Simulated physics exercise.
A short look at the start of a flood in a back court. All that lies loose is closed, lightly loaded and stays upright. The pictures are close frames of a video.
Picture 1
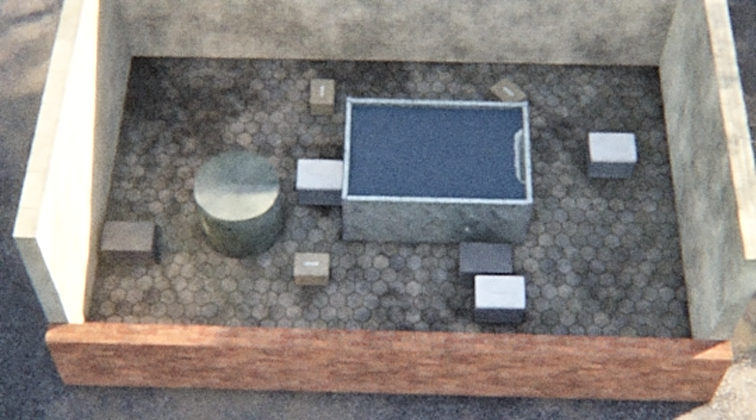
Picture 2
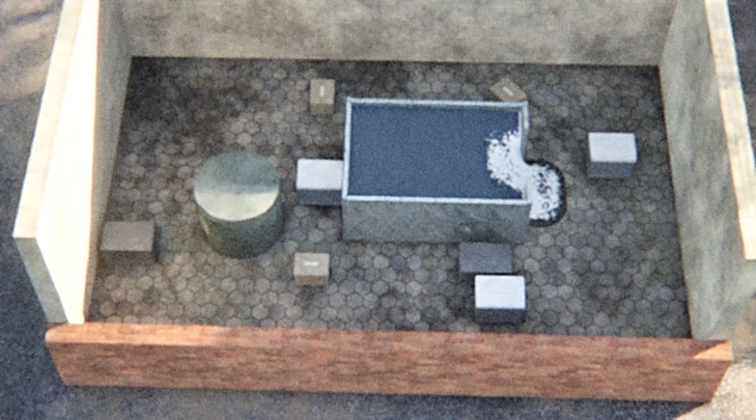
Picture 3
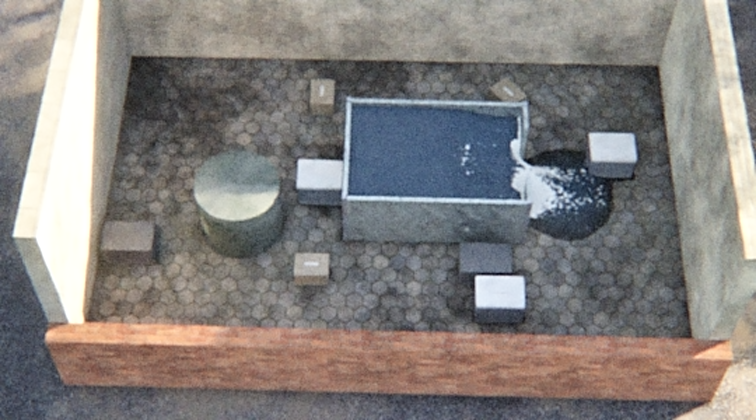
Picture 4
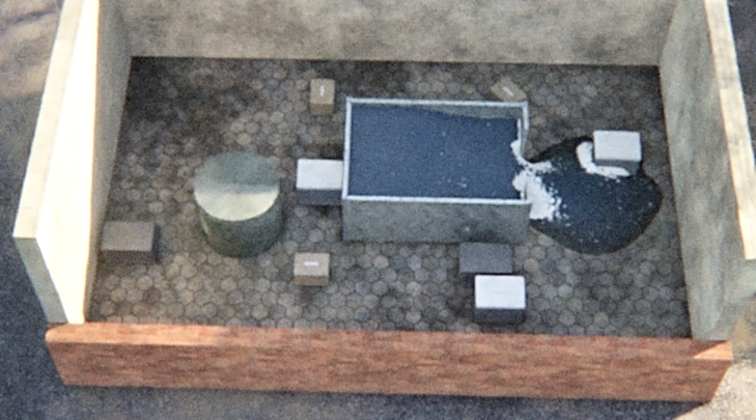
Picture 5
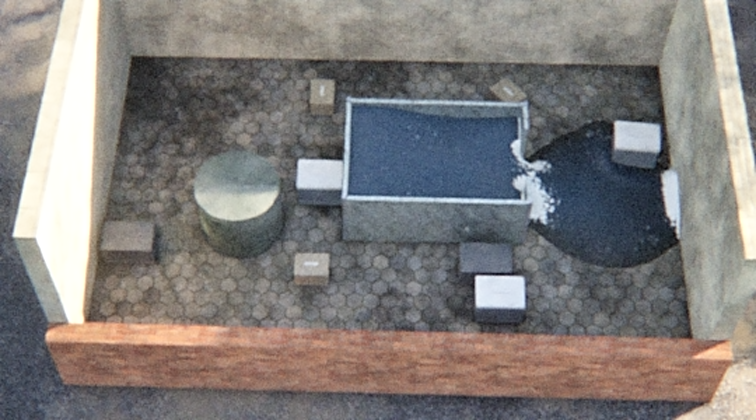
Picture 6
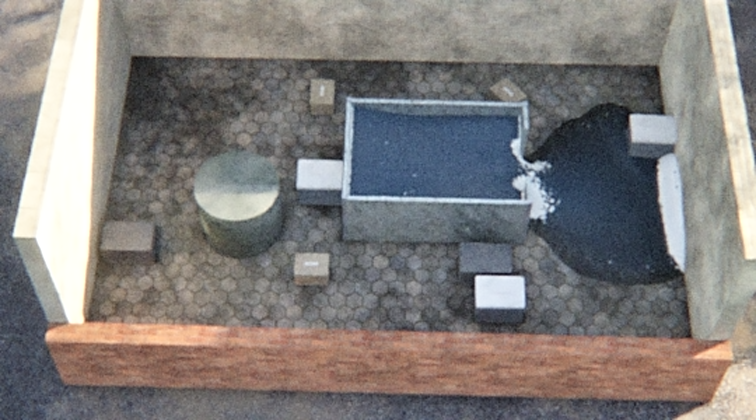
We see dark water pour from the right side of a raised tank in a walled court and spread across the paving to the right wall, pushing one pale box a short way right while the other objects stay put.
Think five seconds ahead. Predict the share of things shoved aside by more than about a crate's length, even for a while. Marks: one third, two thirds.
That comes to two thirds or above.
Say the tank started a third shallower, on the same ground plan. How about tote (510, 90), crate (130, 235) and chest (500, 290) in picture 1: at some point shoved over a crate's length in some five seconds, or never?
One after the other: That far or more, not that far, that far or more.
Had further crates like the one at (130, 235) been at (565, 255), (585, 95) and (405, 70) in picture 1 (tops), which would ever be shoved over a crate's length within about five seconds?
In turn: No, shifted that much, yes.
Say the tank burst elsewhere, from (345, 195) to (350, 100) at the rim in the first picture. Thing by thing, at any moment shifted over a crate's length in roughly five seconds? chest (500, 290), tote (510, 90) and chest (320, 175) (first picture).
As listed: That far or more, shifted that much, moved that far.
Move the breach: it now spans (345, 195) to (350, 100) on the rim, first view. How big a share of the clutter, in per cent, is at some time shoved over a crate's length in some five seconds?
About 80 per cent.
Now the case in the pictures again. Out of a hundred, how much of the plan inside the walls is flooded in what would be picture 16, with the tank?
I make it 35 per cent.
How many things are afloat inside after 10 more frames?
I count 1.
A moment on, 1 of 8 are well off their spots; 1 afloat.
Next, 1 of 8 are well off their spots; 1 afloat.
Later, 3 of 8 are well off their spots; 4 afloat.
In the end, 6 of 8 are well off their spots, and 6 have been at some point; 4 afloat.
